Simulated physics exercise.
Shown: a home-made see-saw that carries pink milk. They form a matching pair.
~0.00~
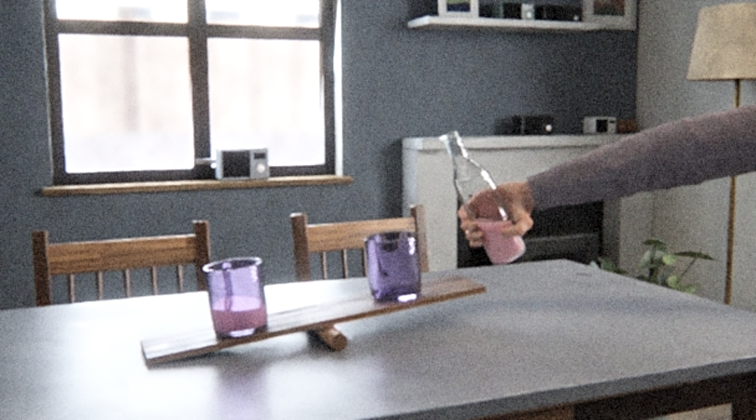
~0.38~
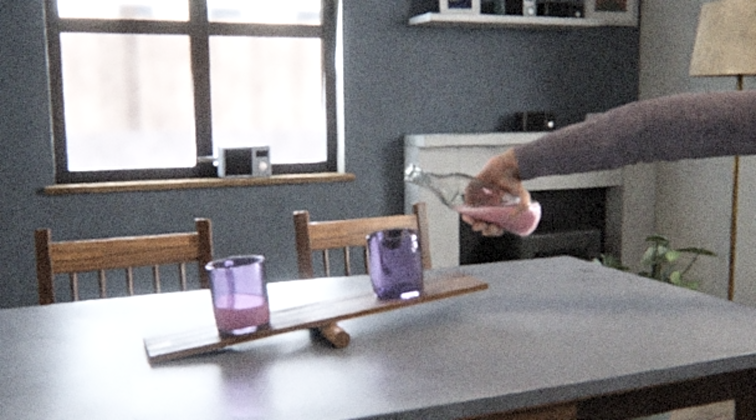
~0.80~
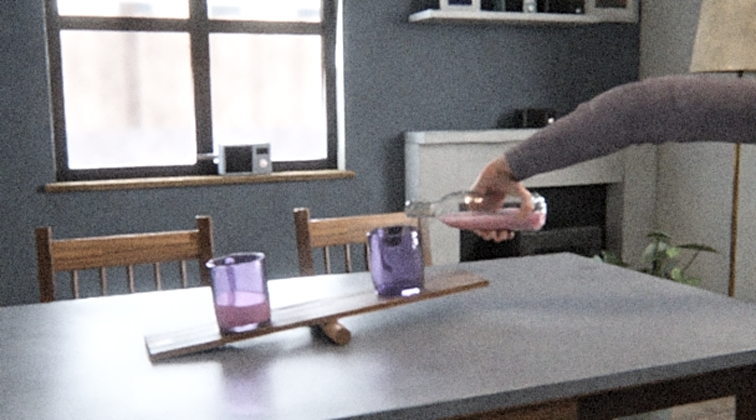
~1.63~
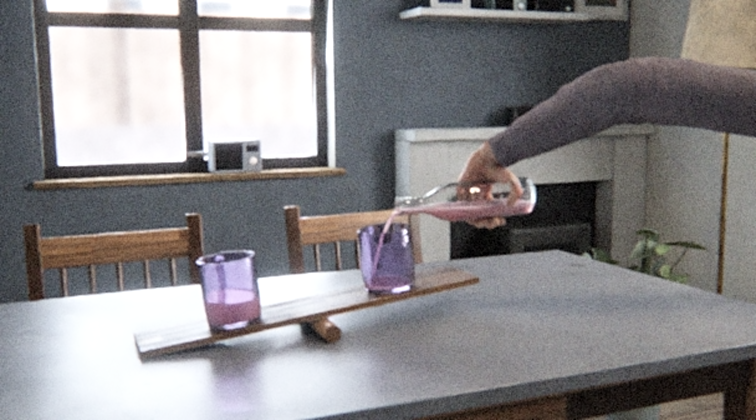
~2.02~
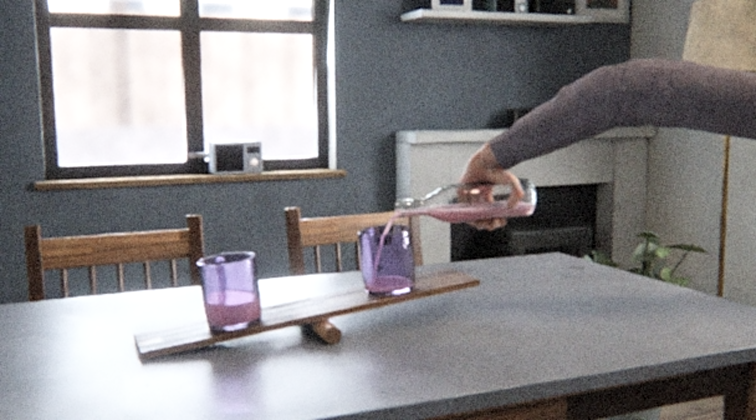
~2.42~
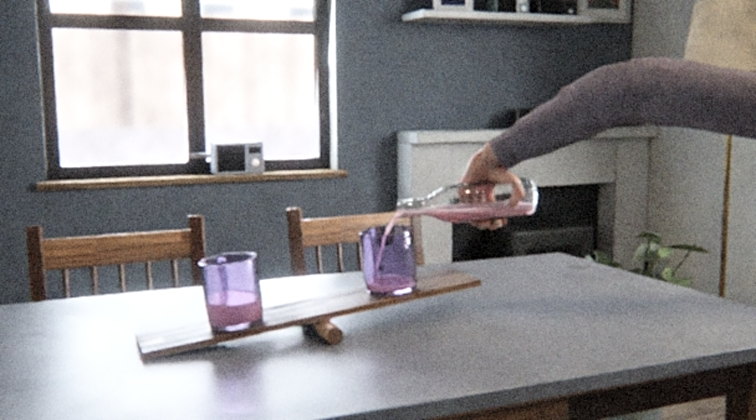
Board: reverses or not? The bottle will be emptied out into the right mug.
Reversed.
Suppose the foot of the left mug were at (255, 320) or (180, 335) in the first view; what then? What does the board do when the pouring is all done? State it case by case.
Well, the first one goes over, and the second just sits there.
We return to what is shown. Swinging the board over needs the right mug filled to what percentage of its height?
Around 25 per cent, I'd say.
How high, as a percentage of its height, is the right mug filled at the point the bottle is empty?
45%, roughly.
Around 5.5 s, the right mug is about a quarter full; the board leans as before.
Around 7.9 s, the right mug is about a third full; the board has swung over, and that end is down.
Around 10.2 s, the right mug is about half full; the board has swung over, and that end is down.
